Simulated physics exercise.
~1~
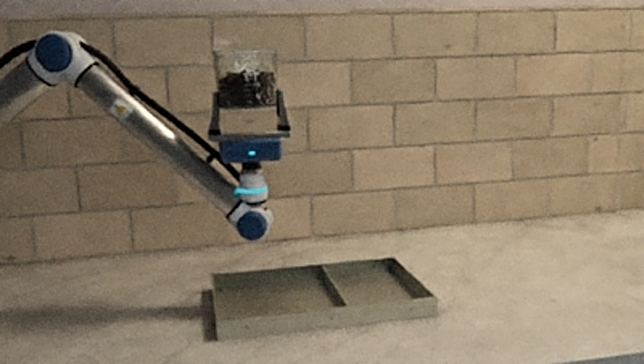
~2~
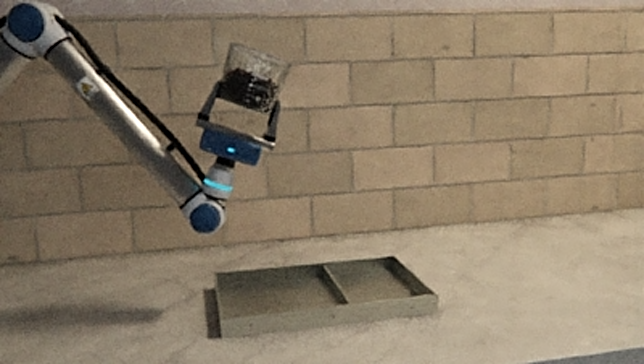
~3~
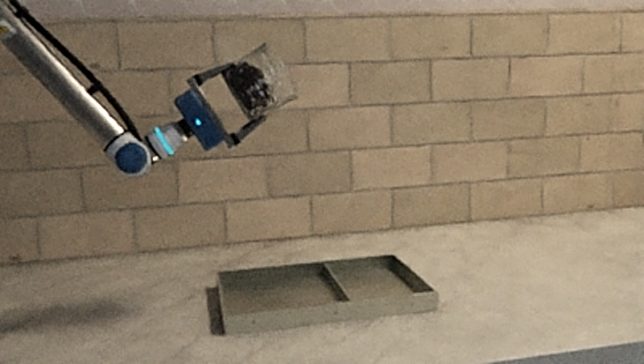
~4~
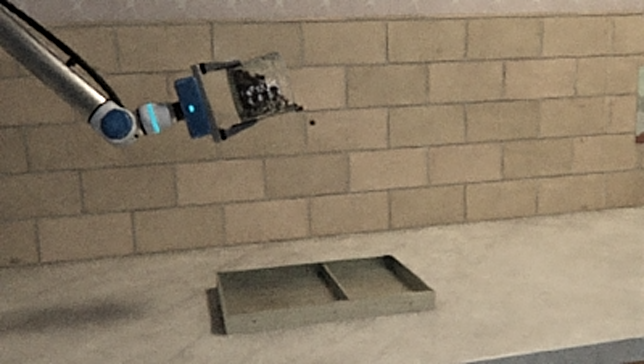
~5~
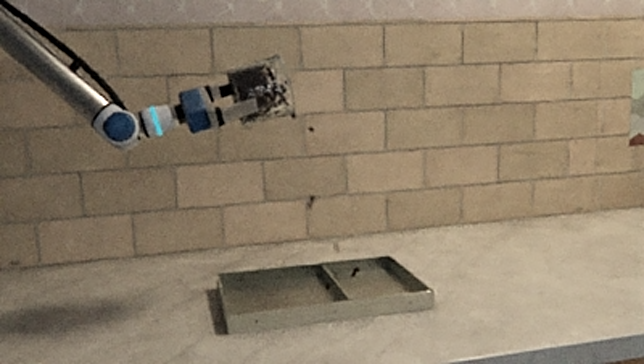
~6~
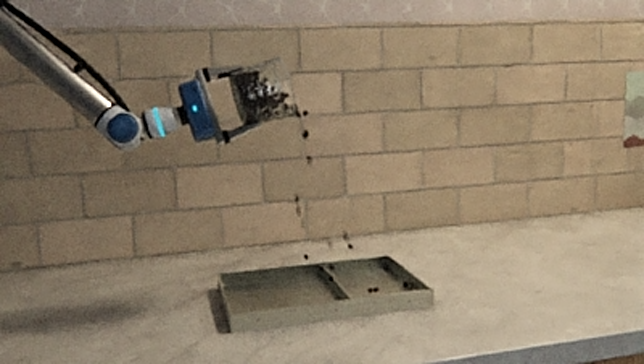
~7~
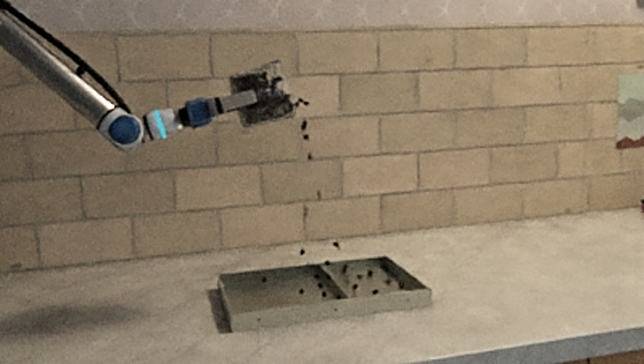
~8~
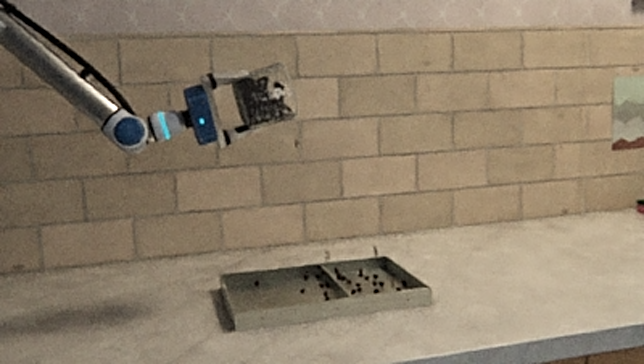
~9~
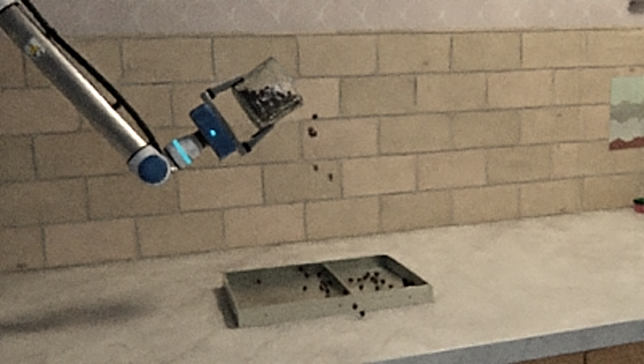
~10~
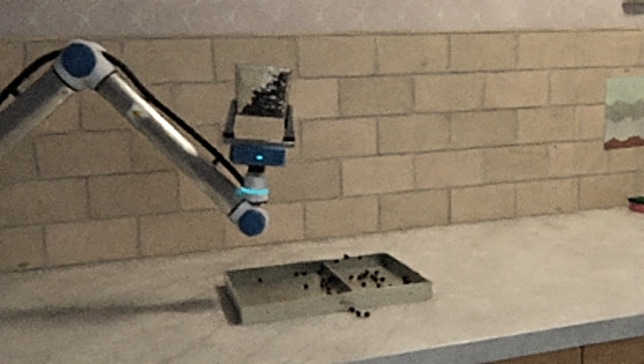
At the start, a robot arm holds a clear cup of dark beans upright above a shallow tray divided into two parts on a pale counter, before a brick wall. The arm swings its wrist and tips the cup to the right until it lies on its side. A few beans drop, then a thin stream falls and scatters into both parts of the tray. The cup then tilts back up, while a few more beans fall. It ends upright, still holding most of its beans, with some spread in the tray and a few on the counter in front.
